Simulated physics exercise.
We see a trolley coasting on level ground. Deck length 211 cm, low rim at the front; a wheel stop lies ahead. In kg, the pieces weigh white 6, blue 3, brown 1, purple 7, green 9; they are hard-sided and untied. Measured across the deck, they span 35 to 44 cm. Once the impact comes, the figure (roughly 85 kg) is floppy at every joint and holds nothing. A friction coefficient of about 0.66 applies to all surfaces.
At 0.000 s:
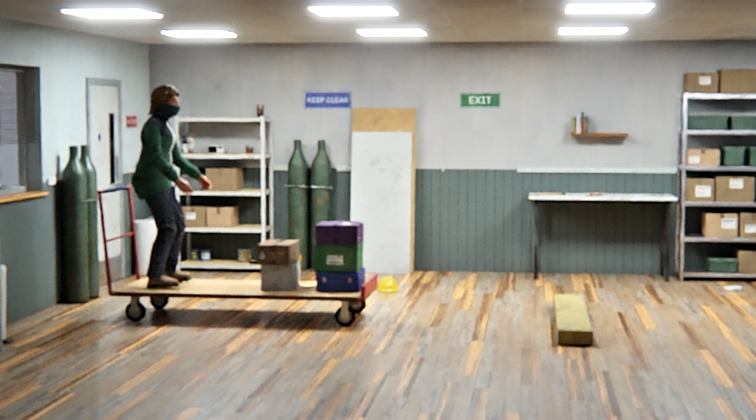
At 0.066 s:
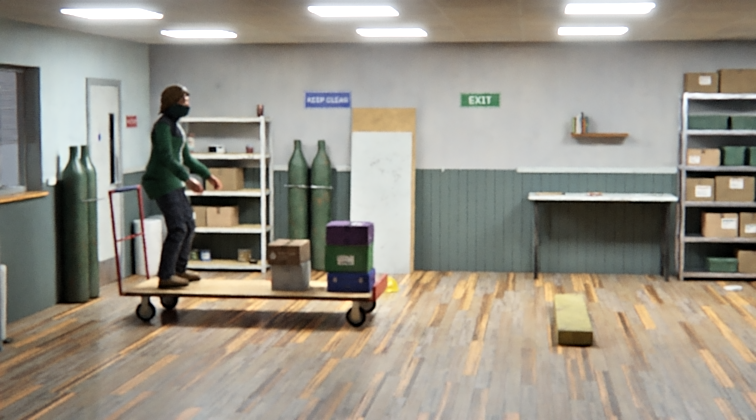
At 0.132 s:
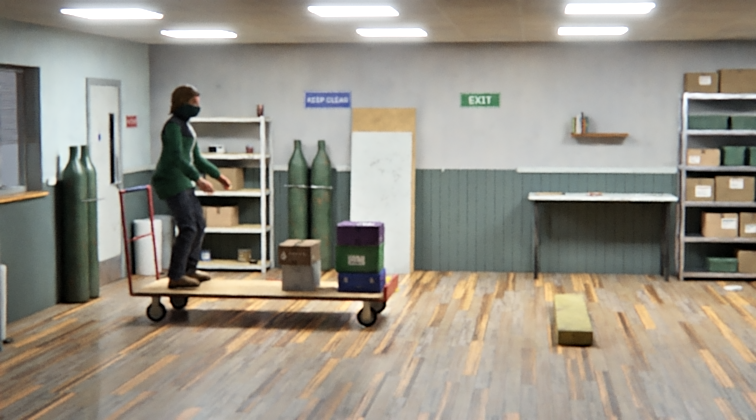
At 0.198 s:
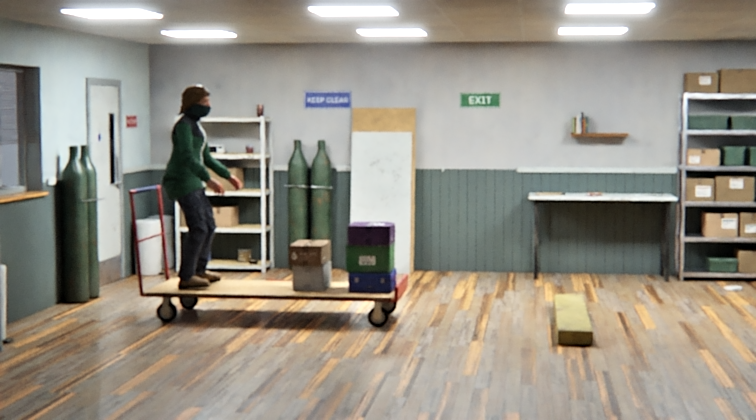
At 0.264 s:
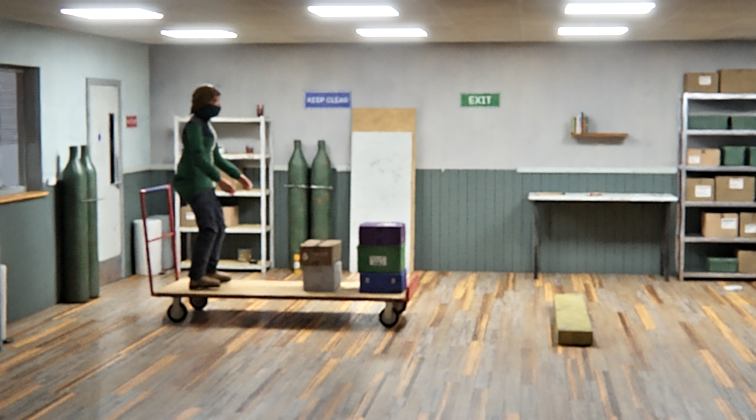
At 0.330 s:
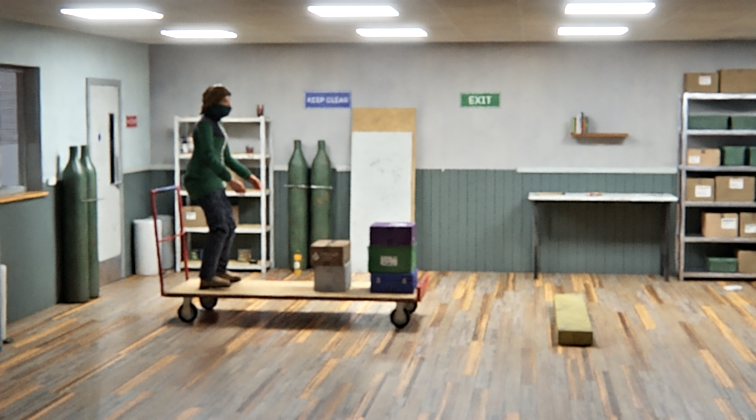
In the video, a masked person in a green top stands on a flatbed trolley with their arms held forward, as it rolls steadily right across a wooden floor, carrying stacked boxes toward a low block lying ahead.
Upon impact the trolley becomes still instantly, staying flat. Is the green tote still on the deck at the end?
Yes, it stays aboard.
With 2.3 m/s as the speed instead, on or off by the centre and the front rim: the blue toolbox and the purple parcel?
Results: Blue still carried, purple not carried.
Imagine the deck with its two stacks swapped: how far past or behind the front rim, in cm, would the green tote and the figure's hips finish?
After the swap, green stops 60 cm short of the rim while the hips stop 150 cm short.
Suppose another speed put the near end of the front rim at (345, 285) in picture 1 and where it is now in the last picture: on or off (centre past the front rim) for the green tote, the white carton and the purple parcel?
Then the green one is no longer aboard, the white one is still in place and the purple one is no longer aboard.
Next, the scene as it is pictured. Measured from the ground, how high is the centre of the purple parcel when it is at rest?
Near 75 cm above the ground.
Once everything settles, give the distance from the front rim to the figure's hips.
Some 150 cm behind it.
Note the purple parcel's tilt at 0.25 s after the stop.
I'd put the tilt near 10 degrees.
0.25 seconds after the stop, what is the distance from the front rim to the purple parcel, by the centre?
About 10 cm behind the rim.
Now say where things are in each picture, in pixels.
The first picture shows green tote (339, 257), blue toolbox (341, 280), rim corner (363, 297); 163 cm short of the stop.
The second picture shows green tote (349, 257), blue toolbox (352, 280), rim corner (374, 297); 154 cm short of the stop.
The third picture shows green tote (360, 257), blue toolbox (362, 280), rim corner (385, 297); 145 cm short of the stop.
The fourth picture shows green tote (371, 257), blue toolbox (373, 280), rim corner (396, 297); 136 cm short of the stop.
The fifth picture shows green tote (381, 257), blue toolbox (384, 280), rim corner (408, 298); 126 cm short of the stop.
The sixth picture shows green tote (392, 257), blue toolbox (394, 281), rim corner (419, 298); 117 cm short of the stop. Speed about 1.4 m/s.
Impact comes at 1.18 s.
After 1.43 s the green tote is 14 cm behind the rim, tilted 5°, near (550, 258) in the last picture's view.
After 1.73 s the green tote is 17 cm behind the rim, tilted 0°, near (546, 260) in the last picture's view.
After 2.18 s the green tote is 17 cm behind the rim, tilted 0°, near (546, 260) in the last picture's view.
Final state at 2.6 s, nothing is past the rim; behind it, white carton, blue toolbox, brown carton, purple parcel, green tote and the figure's hips.
